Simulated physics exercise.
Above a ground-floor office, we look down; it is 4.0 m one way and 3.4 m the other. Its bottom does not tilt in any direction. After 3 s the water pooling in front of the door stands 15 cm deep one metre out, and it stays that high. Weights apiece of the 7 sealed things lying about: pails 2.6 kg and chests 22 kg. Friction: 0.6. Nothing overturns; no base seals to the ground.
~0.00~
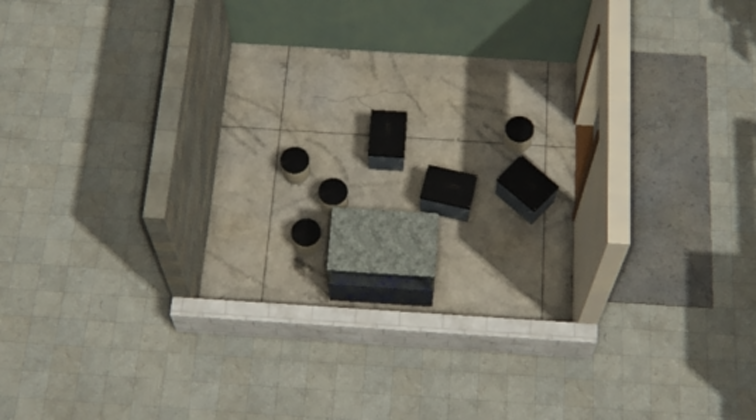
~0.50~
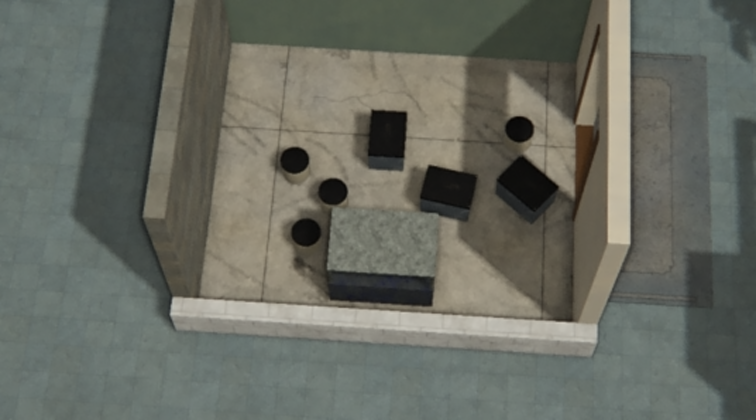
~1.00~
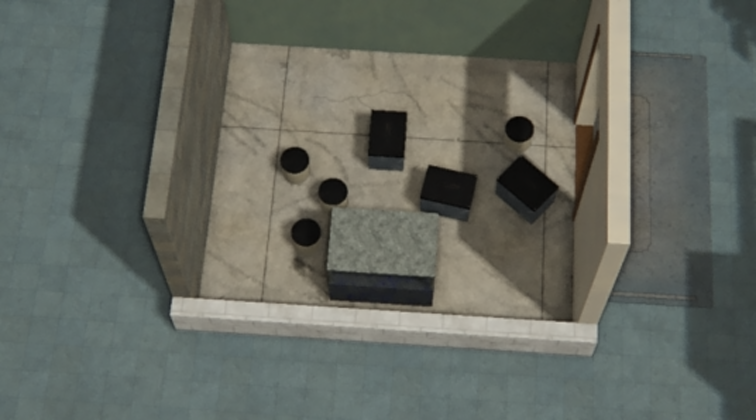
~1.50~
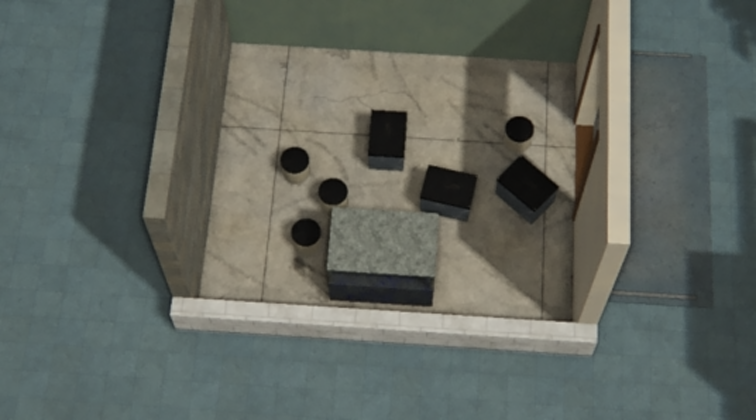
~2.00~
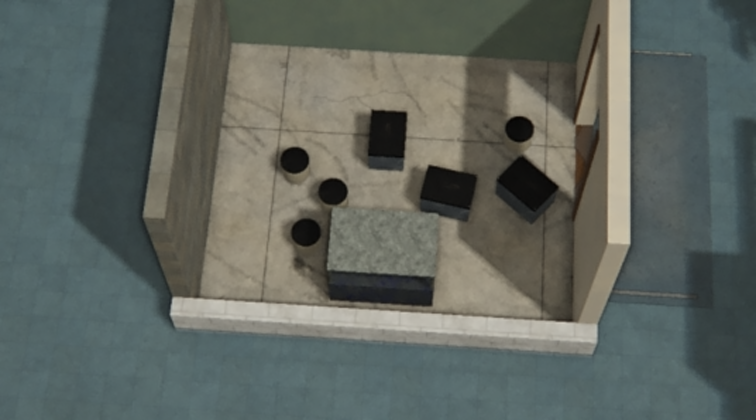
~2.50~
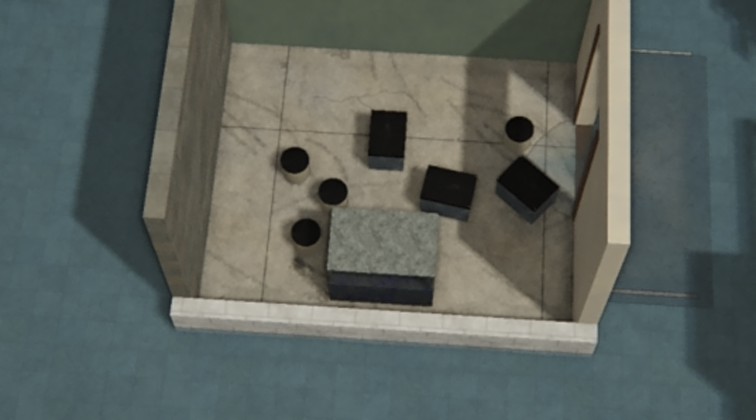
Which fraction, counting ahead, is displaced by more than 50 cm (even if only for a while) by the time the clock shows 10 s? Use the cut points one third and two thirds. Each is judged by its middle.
It falls below one third.
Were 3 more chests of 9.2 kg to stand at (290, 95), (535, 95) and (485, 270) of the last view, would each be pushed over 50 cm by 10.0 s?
So the first ends up past the threshold, the second below the threshold, the third below the threshold.
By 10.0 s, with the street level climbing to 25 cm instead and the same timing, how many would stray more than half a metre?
Then 7 of them.
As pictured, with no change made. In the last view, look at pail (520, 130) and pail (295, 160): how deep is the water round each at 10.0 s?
I'd put it at 7 cm and 4 cm respectively.
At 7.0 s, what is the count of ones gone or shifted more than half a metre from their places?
Count: 1.
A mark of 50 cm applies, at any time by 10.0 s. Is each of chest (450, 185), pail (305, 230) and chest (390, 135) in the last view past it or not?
Same order as the question: Smaller, smaller, smaller.
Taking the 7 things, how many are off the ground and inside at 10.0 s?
I count 3.
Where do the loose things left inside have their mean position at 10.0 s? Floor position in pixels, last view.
The centre sits near (373, 207).
After 3.5 s 0 of 7 are over 50 cm from their spots; 0 afloat.
After 4.5 s 1 of 7 are over 50 cm from their spots; 0 afloat.
After 7.0 s 1 of 7 are over 50 cm from their spots; 1 afloat.
After 10.0 s 1 of 7 are over 50 cm from their spots, and 1 have been at some point; 3 afloat.
